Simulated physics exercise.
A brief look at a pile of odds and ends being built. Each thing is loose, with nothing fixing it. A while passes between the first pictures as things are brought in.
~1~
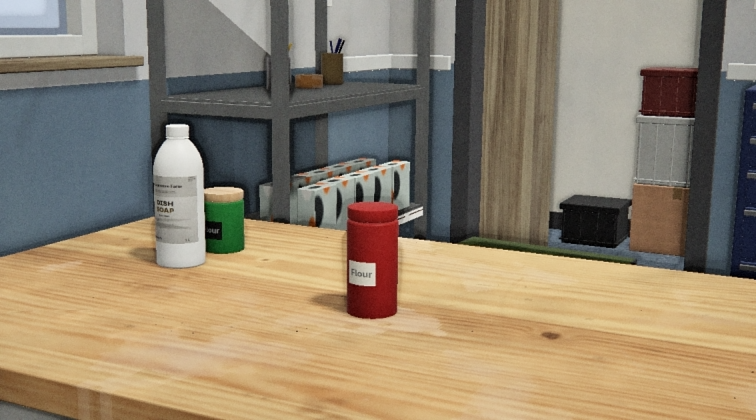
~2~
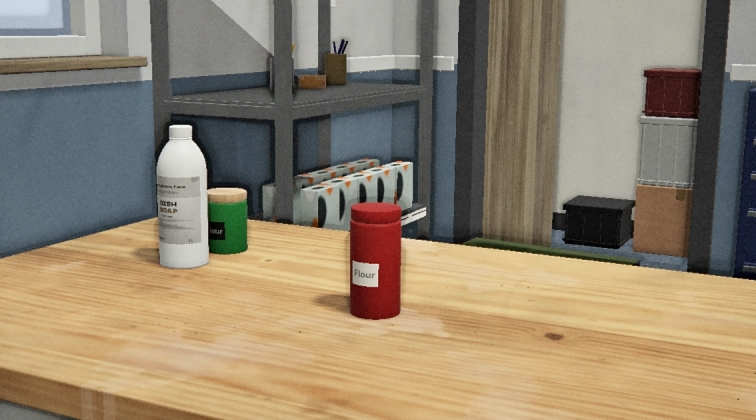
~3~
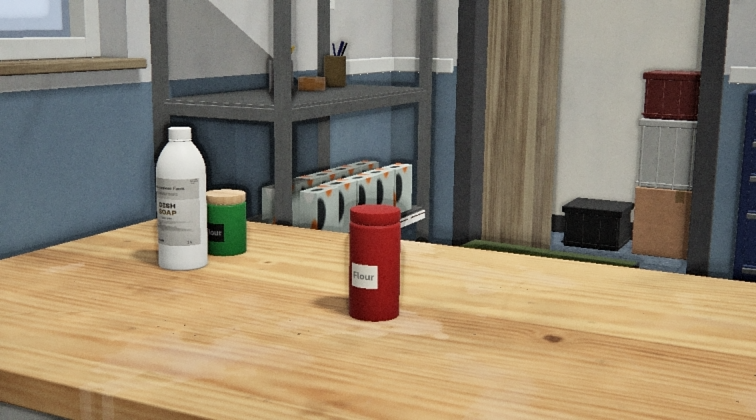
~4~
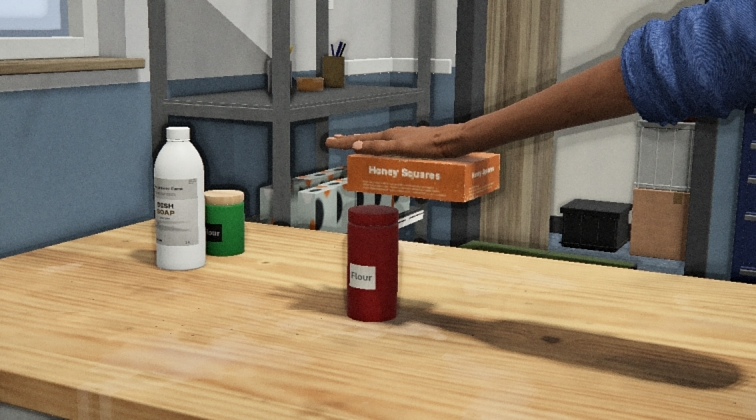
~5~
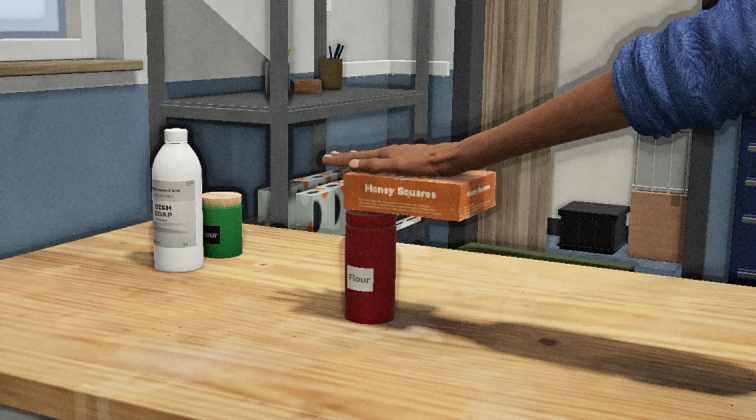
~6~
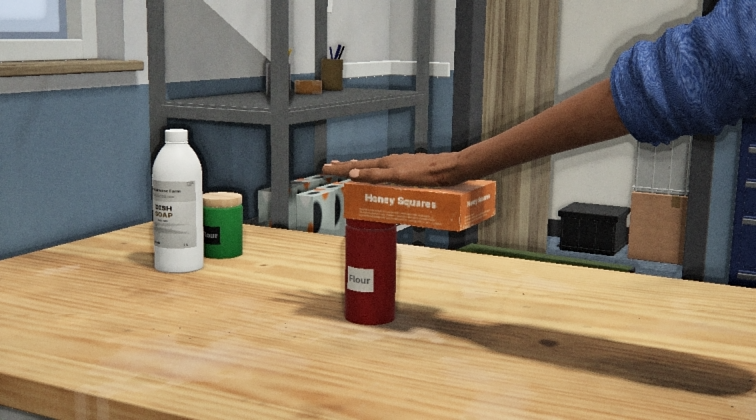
The footage shows a white bottle, a green jar and a red jar standing on a wooden table, then a hand reaches in from the right with an orange packet beneath it and lowers it onto the red jar.
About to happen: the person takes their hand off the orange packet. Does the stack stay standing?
My guess: It won't stay upright.
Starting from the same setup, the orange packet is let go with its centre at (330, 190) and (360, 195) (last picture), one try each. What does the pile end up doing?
Attempt one, the pile falls over; attempt two, it survives.
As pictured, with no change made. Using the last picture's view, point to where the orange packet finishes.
Roughly pixel (528, 326) in the last picture.
Then, 0.30 s later than the last frame, orange packet now fallen.
Then, 0.70 s later than the last frame, things are still on the move.
Then, 0.90 s later than the last frame, as before.
When it is over, fallen, orange packet; the other 3 as before. End places, in pixels of the last picture, orange packet near (528, 326). The pile comes apart.
